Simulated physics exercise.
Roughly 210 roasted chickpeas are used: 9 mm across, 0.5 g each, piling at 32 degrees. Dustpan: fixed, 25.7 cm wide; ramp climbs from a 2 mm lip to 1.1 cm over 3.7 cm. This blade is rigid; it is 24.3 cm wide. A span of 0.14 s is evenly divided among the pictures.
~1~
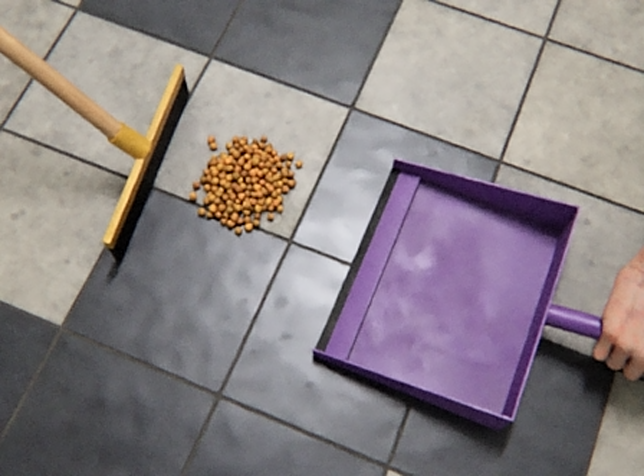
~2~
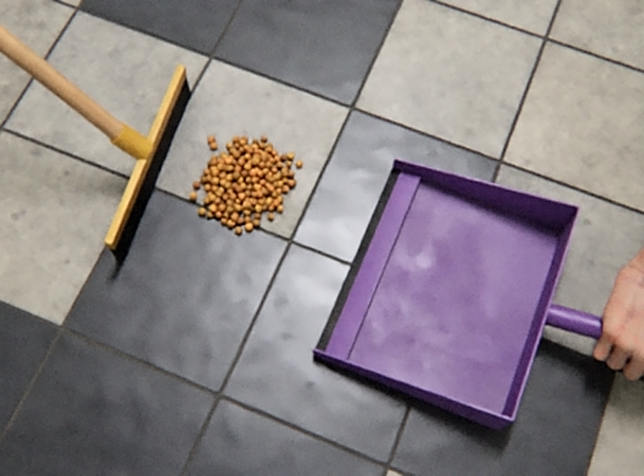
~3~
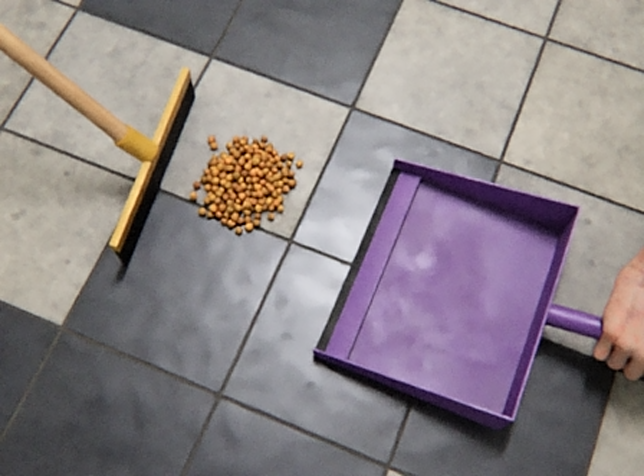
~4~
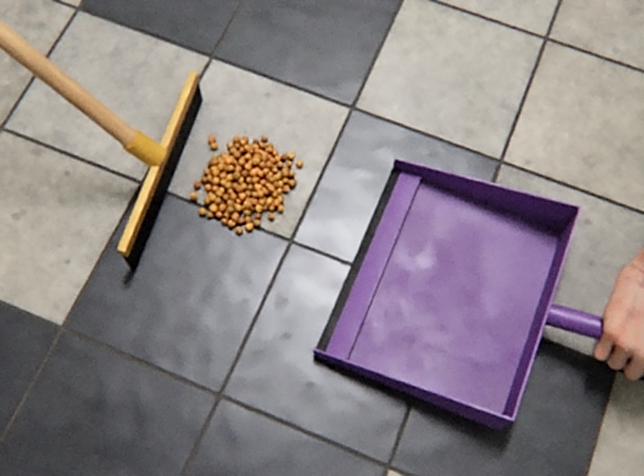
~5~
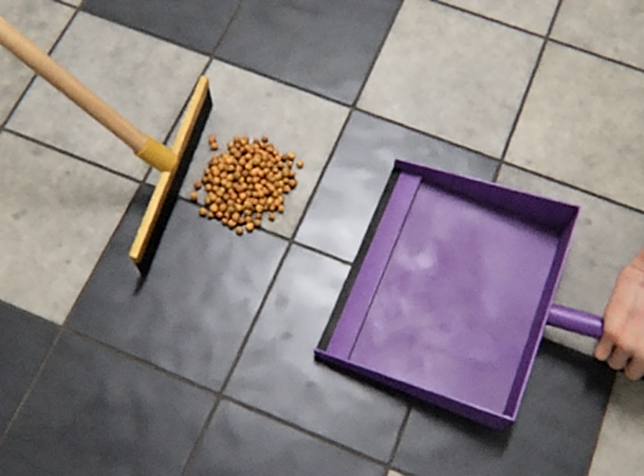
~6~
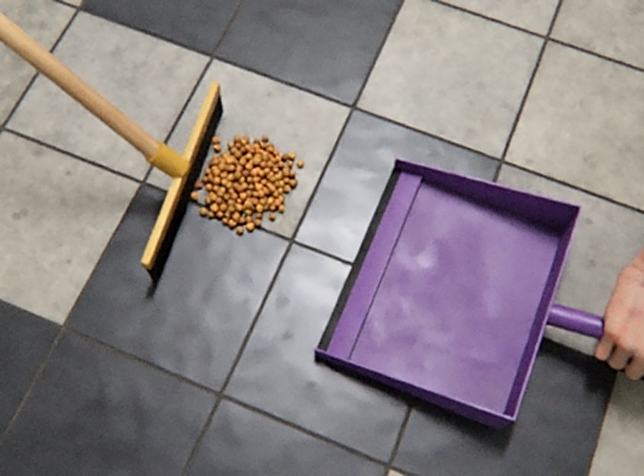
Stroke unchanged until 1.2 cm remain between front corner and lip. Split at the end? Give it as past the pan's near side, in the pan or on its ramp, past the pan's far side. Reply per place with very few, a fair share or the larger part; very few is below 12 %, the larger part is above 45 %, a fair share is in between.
Near side: Very few; pan: A fair share; far side: Very few.
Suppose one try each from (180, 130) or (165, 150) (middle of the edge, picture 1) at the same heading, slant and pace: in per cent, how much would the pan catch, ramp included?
The two tries give about 45 % and about 40 %.
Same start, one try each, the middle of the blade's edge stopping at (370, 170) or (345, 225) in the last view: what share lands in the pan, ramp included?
About 40 and 40 per cent.
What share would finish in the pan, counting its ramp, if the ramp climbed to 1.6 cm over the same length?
Estimate: About 25 in a hundred.
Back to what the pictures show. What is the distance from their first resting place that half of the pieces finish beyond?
I'd put it near 16 cm.
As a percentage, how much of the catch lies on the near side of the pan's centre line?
Something like 40 in a hundred.
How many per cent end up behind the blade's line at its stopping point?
Roughly 5 in a hundred.
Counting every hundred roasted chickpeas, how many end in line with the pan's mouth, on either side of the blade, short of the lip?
Close to 65 per cent of them end up there.
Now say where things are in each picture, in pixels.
Blade from (109, 243) to (180, 73), moved 0.0 cm, 0 of the pieces shifted so far; middle of the pieces at (246, 183); pan at (458, 297), in the first picture.
Blade from (111, 244) to (182, 73), moved 0.2 cm, 0 of the pieces shifted so far; middle of the pieces at (246, 183), in the second picture.
Blade from (116, 247) to (187, 75), moved 0.9 cm, 0 of the pieces shifted so far; middle of the pieces at (246, 183), in the third picture.
Blade from (125, 251) to (194, 79), moved 2.0 cm, 0 of the pieces shifted so far; middle of the pieces at (246, 183), in the fourth picture.
Blade from (136, 257) to (205, 84), moved 3.4 cm, 0 of the pieces shifted so far; middle of the pieces at (247, 183), in the fifth picture.
Blade from (148, 264) to (216, 90), moved 5.0 cm, 1 of the pieces shifted so far; middle of the pieces at (247, 183); pan at (459, 296), in the sixth picture.
Then, 0.18 s after the last picture, middle of the blade 12 cm from the lip; 0 % over the lip, far side 0 %, near side 0 %.
Then, 0.30 s after the last picture, middle of the blade 5 cm from the lip; 0 % over the lip, far side 5 %, near side 0 %.
Then, 0.55 s after the last picture, middle of the blade 3 cm from the lip; 30 % over the lip, far side 10 %, near side 0 %.
In the end, near side 0 %, pan 30 %, far side 10 %, in front of the lip or behind the blade 65 %.
